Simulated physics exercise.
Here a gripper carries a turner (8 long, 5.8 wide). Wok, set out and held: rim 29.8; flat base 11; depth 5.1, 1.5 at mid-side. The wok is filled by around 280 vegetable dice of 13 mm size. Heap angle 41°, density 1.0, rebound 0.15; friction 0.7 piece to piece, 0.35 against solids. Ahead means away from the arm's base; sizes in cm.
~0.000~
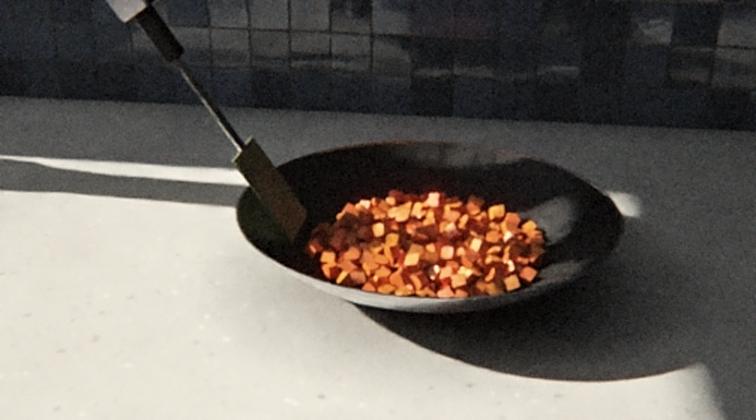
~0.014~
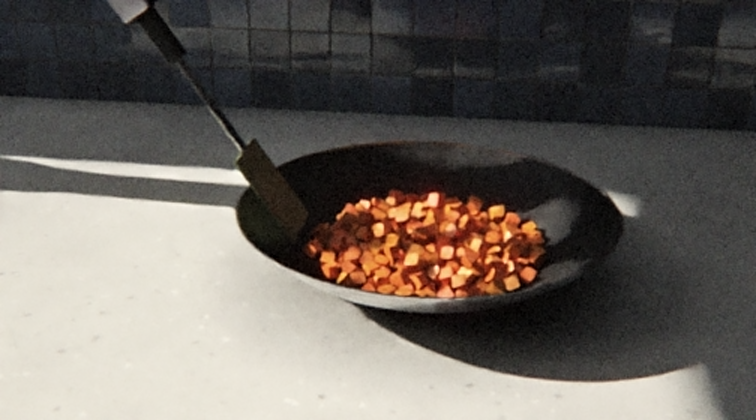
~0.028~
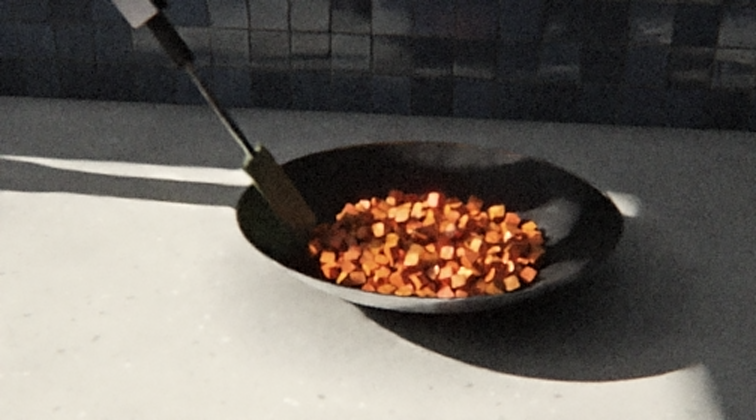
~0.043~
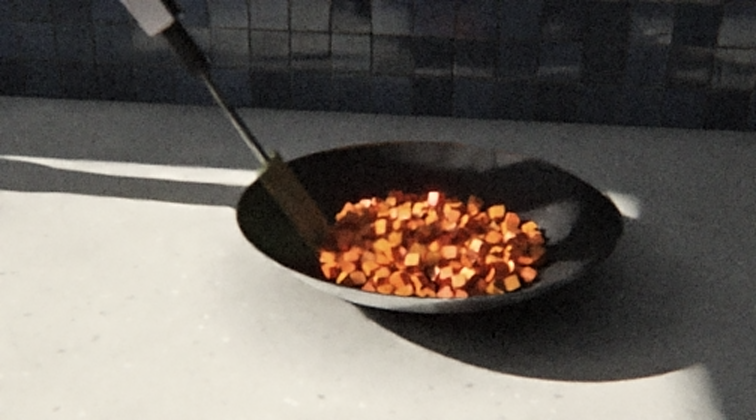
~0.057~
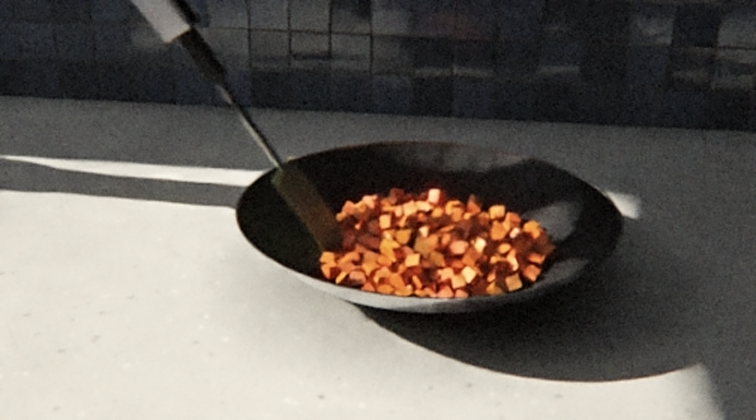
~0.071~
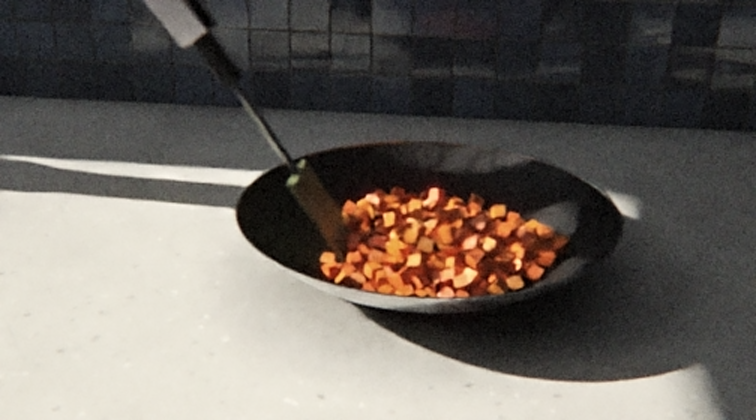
We see a turner angled into a dark wok of small orange cubes on a pale, partly shadowed counter; it shifts slightly, then moves right against the pile, nudging the cubes a little to the right.
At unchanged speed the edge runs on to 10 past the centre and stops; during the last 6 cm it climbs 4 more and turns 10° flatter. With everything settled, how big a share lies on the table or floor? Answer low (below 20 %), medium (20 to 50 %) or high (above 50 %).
Medium.
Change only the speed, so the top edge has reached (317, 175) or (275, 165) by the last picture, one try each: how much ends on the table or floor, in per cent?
Respectively, some 25 and 15 per cent.
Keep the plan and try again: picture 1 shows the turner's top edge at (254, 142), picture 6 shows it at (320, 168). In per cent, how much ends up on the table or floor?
Roughly 30 percent ends up there.
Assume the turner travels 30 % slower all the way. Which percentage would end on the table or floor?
Some 10 in a hundred.
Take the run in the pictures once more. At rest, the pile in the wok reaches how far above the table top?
Top of the heap: Roughly 5.5 cm above the table top.
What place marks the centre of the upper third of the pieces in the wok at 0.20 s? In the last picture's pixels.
Around (560, 225).
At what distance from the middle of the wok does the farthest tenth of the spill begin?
Seen from above, roughly 35 cm.
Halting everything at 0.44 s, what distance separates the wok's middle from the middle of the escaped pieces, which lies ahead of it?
Roughly 22 centimetres ahead.
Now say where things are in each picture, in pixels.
The first picture shows turner top edge at (242, 148), sloping 56°; upper third of the load around (430, 238), from x 315 to 535, top at y 195; 277 in the wok.
The second picture shows turner top edge at (244, 149), sloping 56°; upper third of the load around (430, 238), from x 315 to 535, top at y 195.
The third picture shows turner top edge at (252, 154), sloping 56°; upper third of the load around (430, 238), from x 315 to 535, top at y 195.
The fourth picture shows turner top edge at (267, 161), sloping 56°; upper third of the load around (431, 235), from x 325 to 540, top at y 195.
The fifth picture shows turner top edge at (282, 168), sloping 56°; upper third of the load around (437, 236), from x 330 to 550, top at y 195.
The sixth picture shows turner top edge at (297, 172), sloping 56°; upper third of the load around (451, 232), from x 330 to 560, top at y 195; 277 in the wok.
By 0.14 s, sloping 56°, highest piece 7 above the table; 277 in the wok.
By 0.20 s, sloping 54°, highest piece 7 above the table; 274 in the wok, 3 on the blade or in flight.
By 0.44 s, sloping 46°, highest piece 7 above the table; 203 in the wok, 64 on the table or floor, 10 on the blade or in flight.
By 1.49 s, sloping 46°, highest piece 6 above the table; 203 in the wok, 74 on the table or floor.
Final count, 203 in the wok, 74 on the table or floor. That is 27 % on the table or floor.
